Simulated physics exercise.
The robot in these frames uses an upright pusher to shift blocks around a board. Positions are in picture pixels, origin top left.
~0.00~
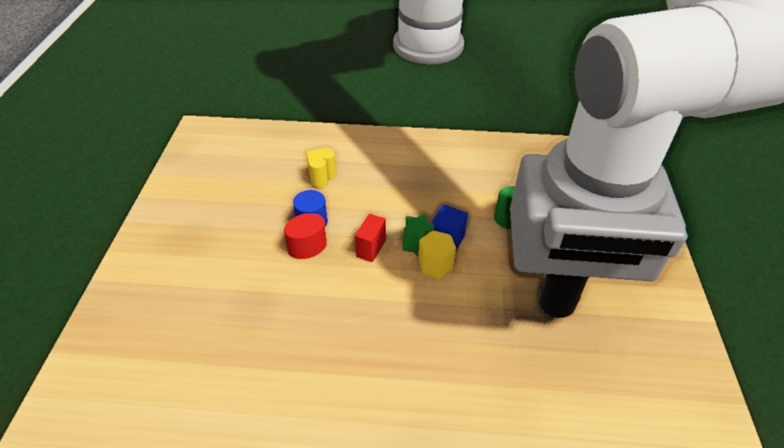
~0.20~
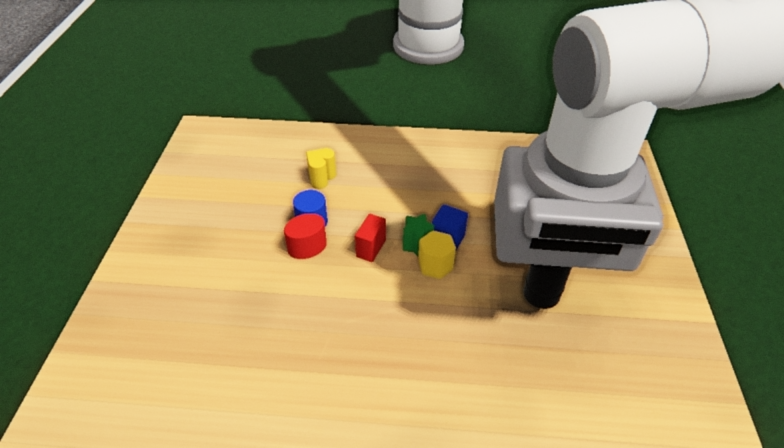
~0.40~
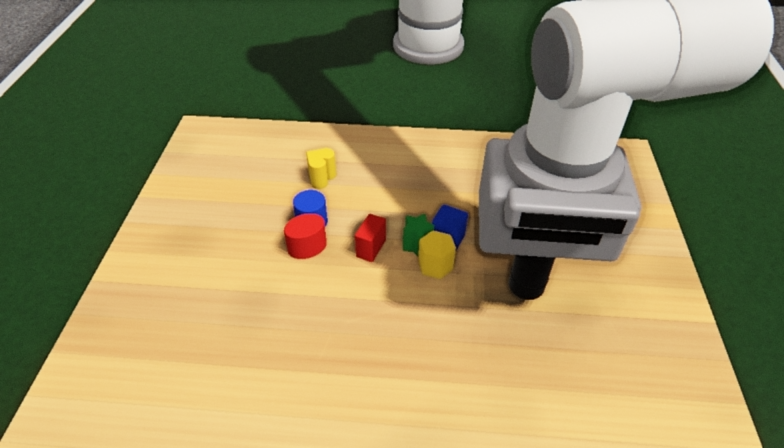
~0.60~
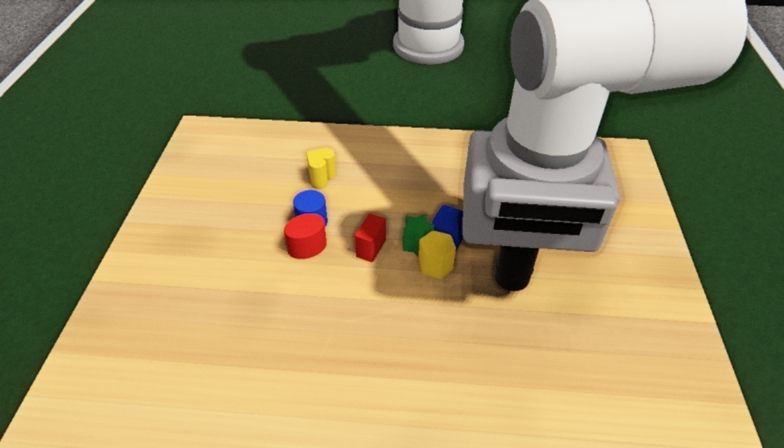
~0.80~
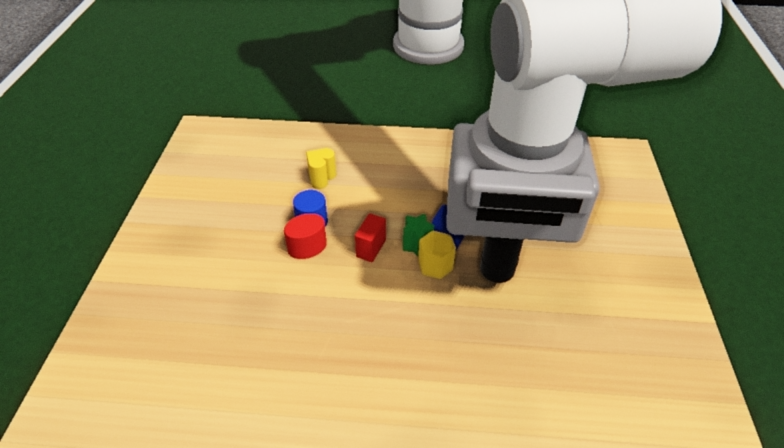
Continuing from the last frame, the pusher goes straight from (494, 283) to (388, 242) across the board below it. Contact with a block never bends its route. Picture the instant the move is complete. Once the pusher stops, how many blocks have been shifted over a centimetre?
The push will move three blocks or more.
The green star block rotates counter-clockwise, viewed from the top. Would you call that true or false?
The statement is false.
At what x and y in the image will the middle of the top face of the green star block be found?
Near (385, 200).
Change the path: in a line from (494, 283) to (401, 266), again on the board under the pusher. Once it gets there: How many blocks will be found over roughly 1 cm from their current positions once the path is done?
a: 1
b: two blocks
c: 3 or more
I choose c.
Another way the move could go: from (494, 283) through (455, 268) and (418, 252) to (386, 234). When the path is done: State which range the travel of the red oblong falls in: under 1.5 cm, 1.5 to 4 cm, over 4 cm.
Travel: 1.5-4 cm.
What follows on the original path. One third of the way, pusher at (458, 255); green star block at (413, 221), turned 25° clockwise; yellow hexagonal block at (424, 241).
Two thirds of the way, pusher at (423, 242); red oblong at (366, 226); green star block at (404, 214), turned 60° clockwise; yellow hexagonal block at (390, 236), turned 45° anticlockwise.
At the end, pusher at (388, 229); red oblong at (343, 221), turned 15° clockwise; green star block at (385, 200), turned 110° clockwise; yellow hexagonal block at (362, 235), turned 85° anticlockwise; blue square not moved.
